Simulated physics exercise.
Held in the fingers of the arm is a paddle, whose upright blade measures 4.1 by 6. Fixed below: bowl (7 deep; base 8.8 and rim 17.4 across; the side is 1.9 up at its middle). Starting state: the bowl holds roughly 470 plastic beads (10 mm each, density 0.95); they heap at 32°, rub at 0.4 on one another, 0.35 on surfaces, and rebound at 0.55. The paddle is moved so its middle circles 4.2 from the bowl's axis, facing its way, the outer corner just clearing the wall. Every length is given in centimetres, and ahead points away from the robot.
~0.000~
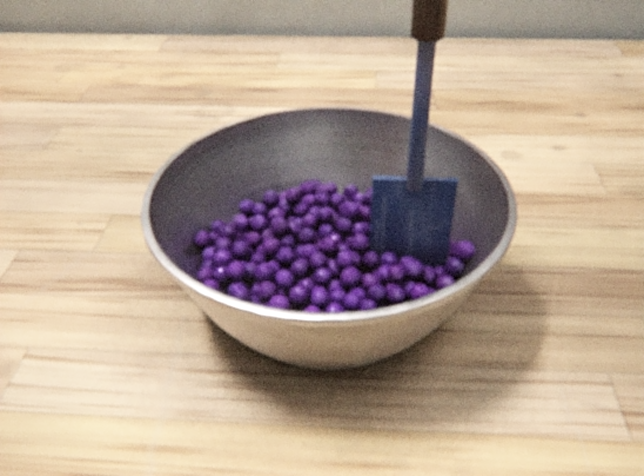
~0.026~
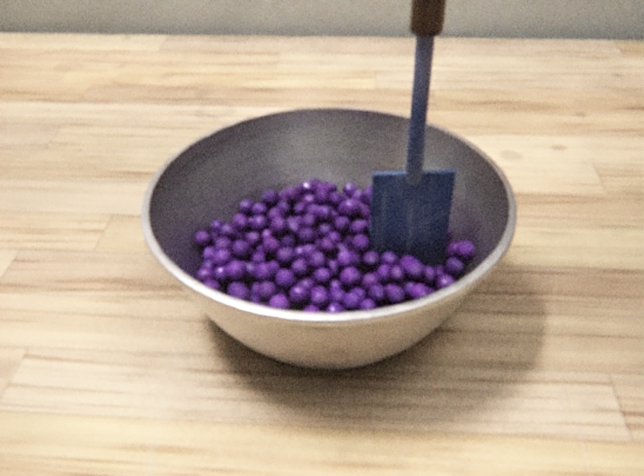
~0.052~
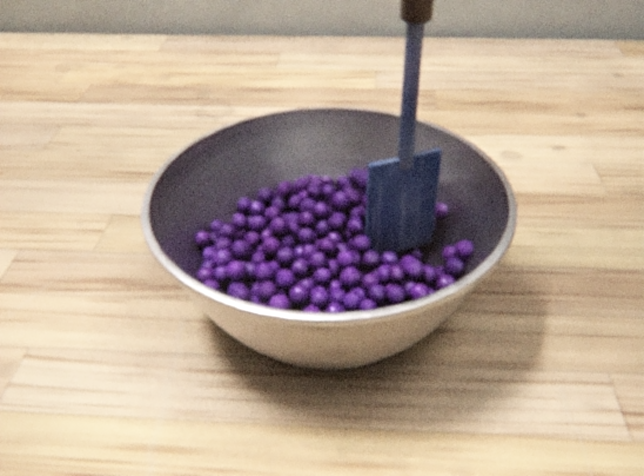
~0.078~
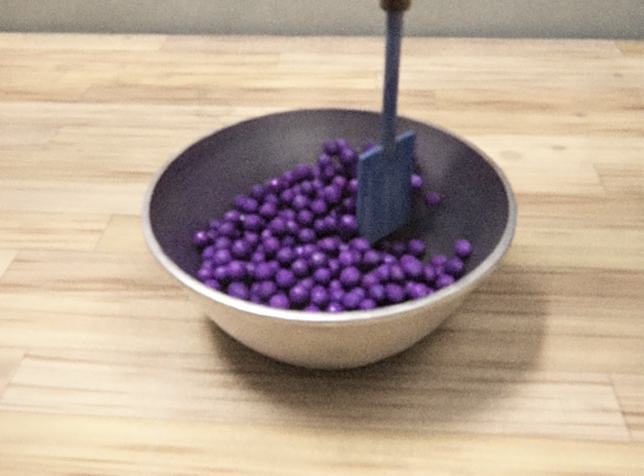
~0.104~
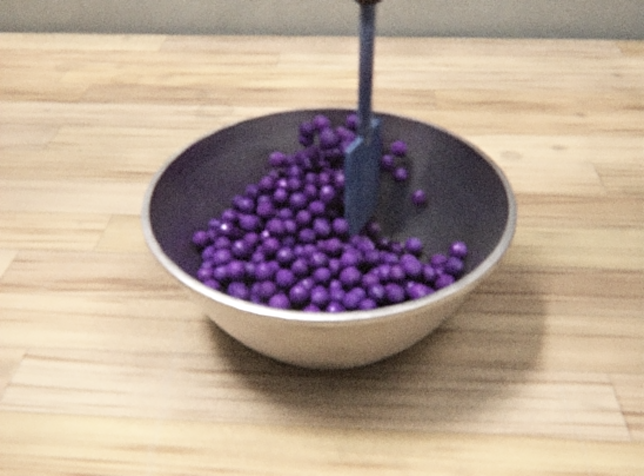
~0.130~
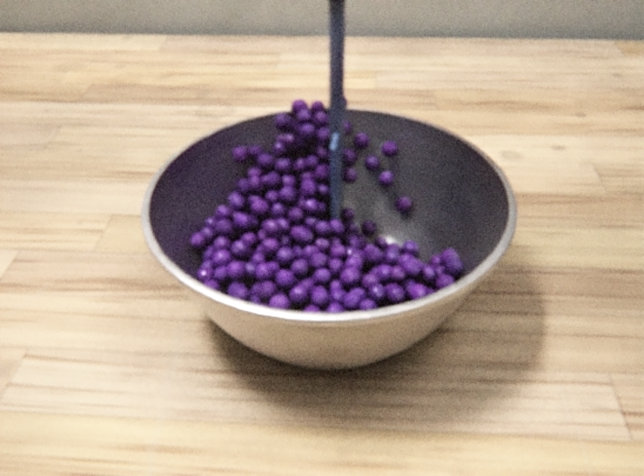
A blue paddle with a brown handle sweeps from the right toward the back of a metal bowl, turning edge-on as it pushes purple beads into a rising heap against the far wall, while a few scatter behind it.
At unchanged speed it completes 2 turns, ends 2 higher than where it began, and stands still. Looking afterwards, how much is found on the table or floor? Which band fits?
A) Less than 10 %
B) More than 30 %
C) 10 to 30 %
The answer is C.
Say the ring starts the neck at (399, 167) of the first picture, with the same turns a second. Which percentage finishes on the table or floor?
About 5 %.
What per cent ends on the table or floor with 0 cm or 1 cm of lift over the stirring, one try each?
That gives about 30 per cent and 20 per cent, in order.
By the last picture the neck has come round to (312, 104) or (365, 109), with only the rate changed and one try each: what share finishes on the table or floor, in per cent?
Around 25 and 10 percent, in that order.
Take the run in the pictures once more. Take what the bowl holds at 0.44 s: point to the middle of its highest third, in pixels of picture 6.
About pixel (432, 242).
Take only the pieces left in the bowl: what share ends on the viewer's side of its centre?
Close to 50 in a hundred.
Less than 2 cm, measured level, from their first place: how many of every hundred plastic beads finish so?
I'd put it at about 20 in a hundred.
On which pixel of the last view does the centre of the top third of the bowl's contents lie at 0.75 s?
Centre estimate: (276, 243).
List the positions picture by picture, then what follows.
The first picture shows the paddle neck at (417, 151), 0° round; upper third of the load around (324, 249), from x 205 to 465, top at y 185; 470 in the bowl.
The second picture shows the paddle neck at (416, 145), 7° round; upper third of the load around (325, 247), from x 205 to 465, top at y 185.
The third picture shows the paddle neck at (408, 130), 25° round; upper third of the load around (327, 235), from x 205 to 465, top at y 175.
The fourth picture shows the paddle neck at (389, 117), 46° round; upper third of the load around (324, 218), from x 200 to 465, top at y 150.
The fifth picture shows the paddle neck at (365, 108), 66° round; upper third of the load around (313, 208), from x 200 to 460, top at y 125.
The sixth picture shows the paddle neck at (337, 104), 87° round; upper third of the load around (299, 202), from x 200 to 455, top at y 105; 470 in the bowl.
After 0.44 s, 334° round, highest piece 9 above the table; 407 in the bowl, 44 on the table or floor, 19 in flight or on the tool.
After 0.75 s, 221° round, highest piece 8 above the table; 388 in the bowl, 82 on the table or floor.
After 1.11 s, 0° round, highest piece 5 above the table; 387 in the bowl, 83 on the table or floor.
After 1.81 s, 0° round, highest piece 5 above the table; 387 in the bowl, 83 on the table or floor.
In the end, 387 in the bowl, 83 on the table or floor. That is 18 % on the table or floor.
